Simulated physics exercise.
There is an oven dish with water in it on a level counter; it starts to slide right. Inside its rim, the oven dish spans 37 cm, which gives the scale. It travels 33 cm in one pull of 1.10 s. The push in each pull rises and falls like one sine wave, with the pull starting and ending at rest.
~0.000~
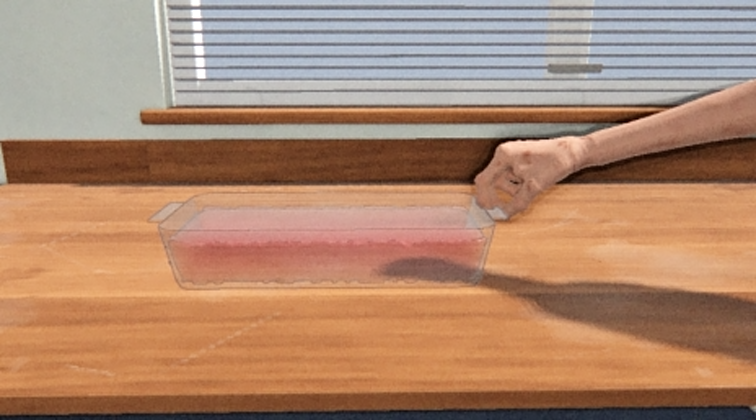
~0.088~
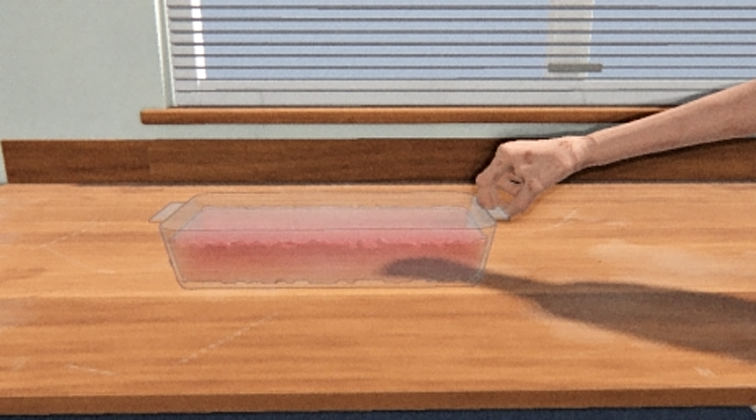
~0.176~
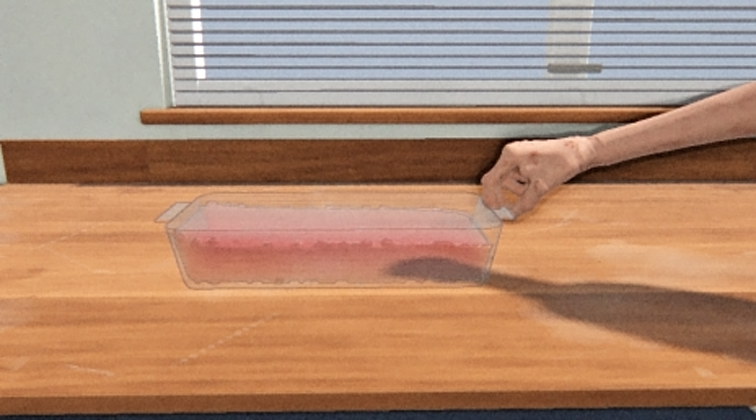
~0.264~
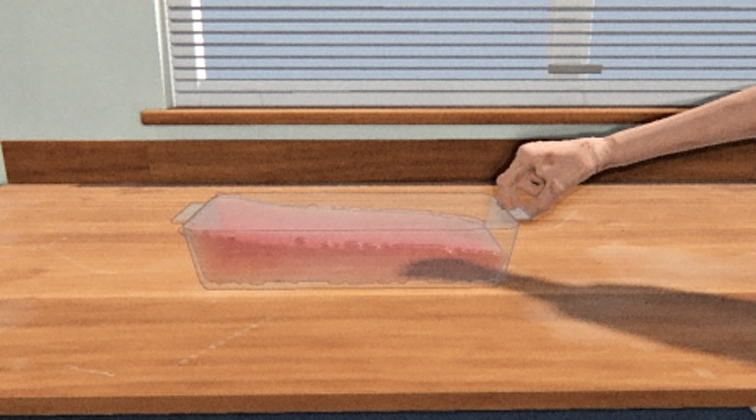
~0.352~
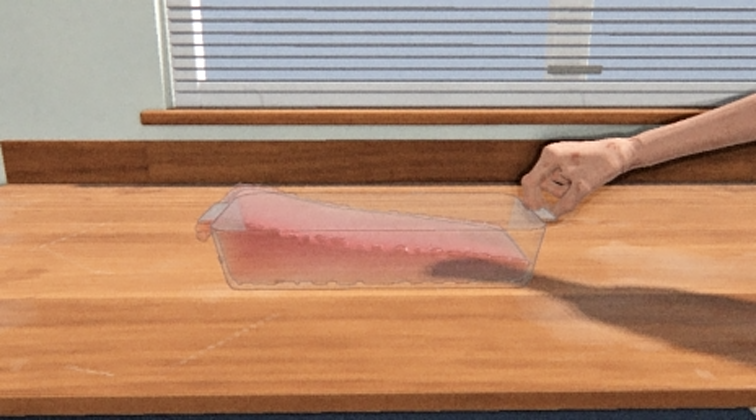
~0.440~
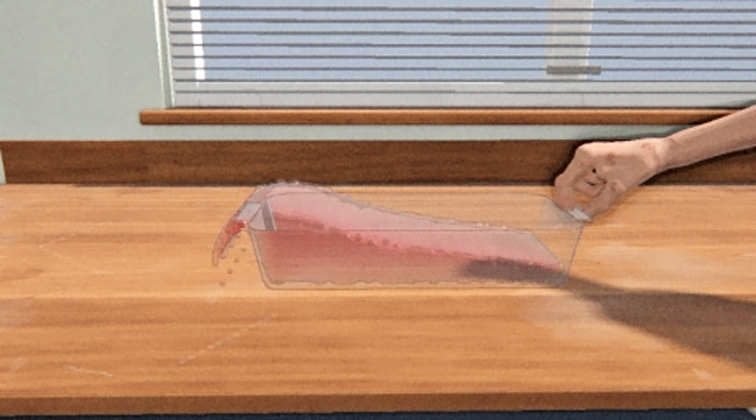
At the start, a hand grips the right end of a clear dish of pinkish liquid, nearly level, on a wooden counter. The hand pulls the dish right, slowly then faster, and the liquid climbs at the left end, finally pouring over that rim in a small stream with drops.
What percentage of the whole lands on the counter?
Close to 32 per cent.
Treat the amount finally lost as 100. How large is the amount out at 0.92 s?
Around 50%.
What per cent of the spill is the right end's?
Roughly 70 percent.
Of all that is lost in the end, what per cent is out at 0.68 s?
20 per cent, roughly.
After 0.68 s it has gone 24 cm; 8 per cent is out over the left end and 0 over the right.
After 0.92 s it has gone 32 cm; 8 per cent is out over the left end and 8 over the right.
After 1.16 s it has gone 33 cm; 8 per cent is out over the left end and 21 over the right.
After 1.40 s it has gone 33 cm; 8 per cent is out over the left end and 21 over the right.
In the end 32 per cent is out in all, 10 of it over the left end.
